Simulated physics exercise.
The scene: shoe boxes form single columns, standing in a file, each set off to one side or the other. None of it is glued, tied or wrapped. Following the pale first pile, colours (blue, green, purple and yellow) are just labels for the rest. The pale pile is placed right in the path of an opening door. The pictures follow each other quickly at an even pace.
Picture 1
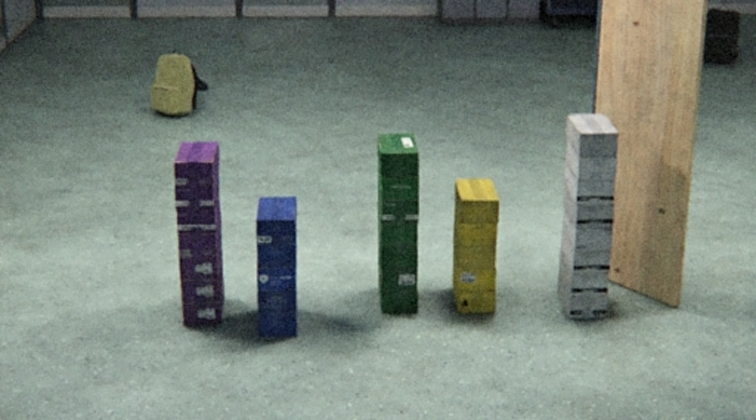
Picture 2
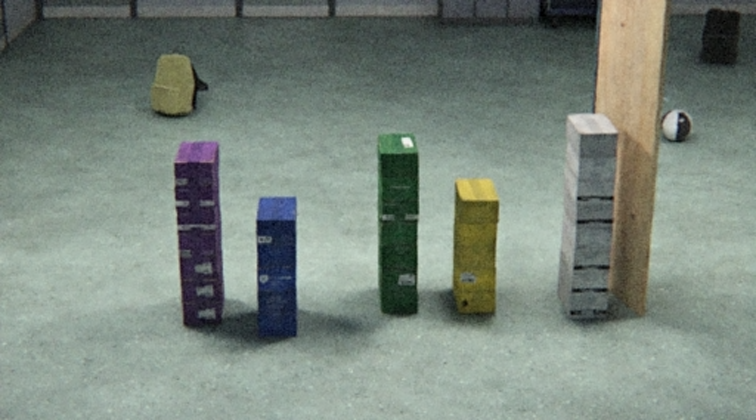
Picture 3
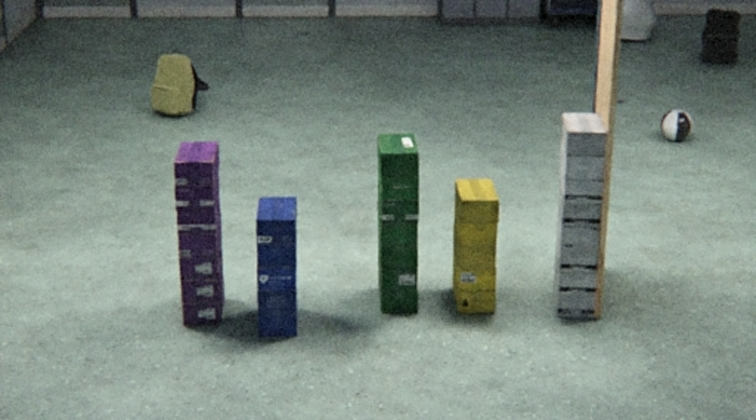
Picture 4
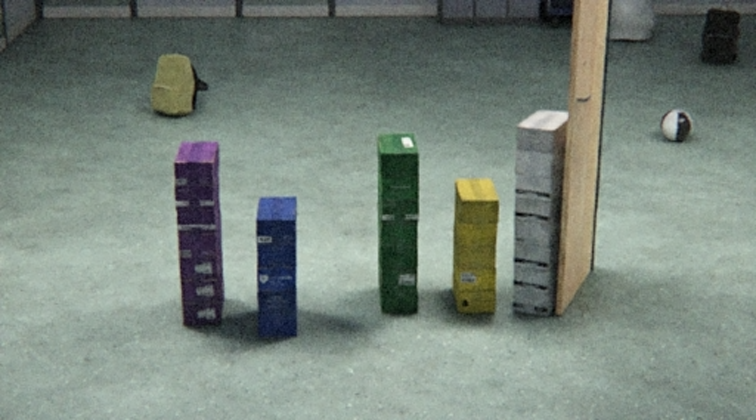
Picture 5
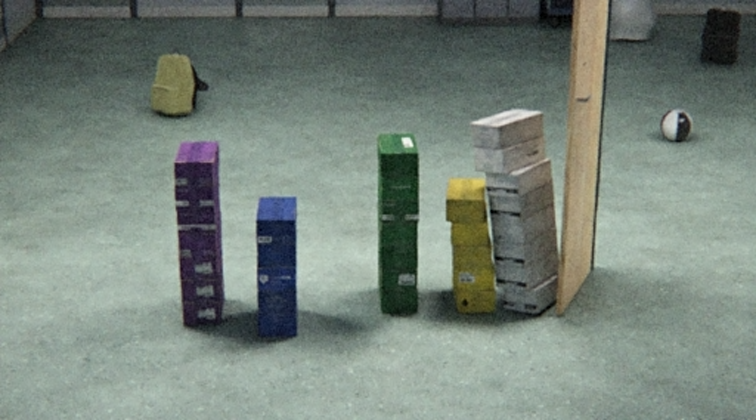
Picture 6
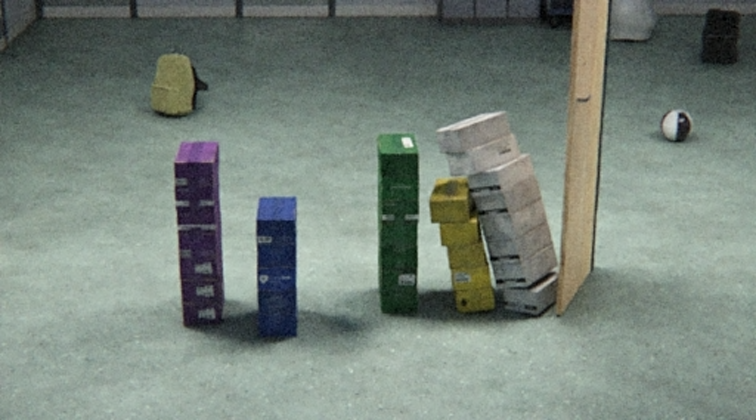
A wooden door swings into the pale stack of boxes, which leans left against the yellow stack.
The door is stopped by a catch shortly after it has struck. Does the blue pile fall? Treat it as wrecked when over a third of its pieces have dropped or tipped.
No.
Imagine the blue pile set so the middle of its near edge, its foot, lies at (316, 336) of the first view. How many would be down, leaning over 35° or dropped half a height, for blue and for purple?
Blue 4, purple 0.
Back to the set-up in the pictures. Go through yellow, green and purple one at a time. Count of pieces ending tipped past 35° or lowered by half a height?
Once everything settles, the down count is yellow 5, green 7 and purple 0.
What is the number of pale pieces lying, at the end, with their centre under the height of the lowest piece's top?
4.
Just after the last frame, 7 of the pale pile down; none of the 5 blue boxes down (0 of 24 in all colours); top blue box unmoved; top yellow box tilted clearly.
A moment on, 7 of the pale pile down; none of the 5 blue boxes down (12 of 24 in all colours); top blue box moved half its height; top green box tilted steeply, some two heights lower.
When it is over, 7 of the pale pile down; none of the 5 blue boxes down (12 of 24 in all colours); top blue box moved about its own height; top green box on its side. In pixels of the last frame, middles, top blue box near (256, 223), top green box near (194, 259).
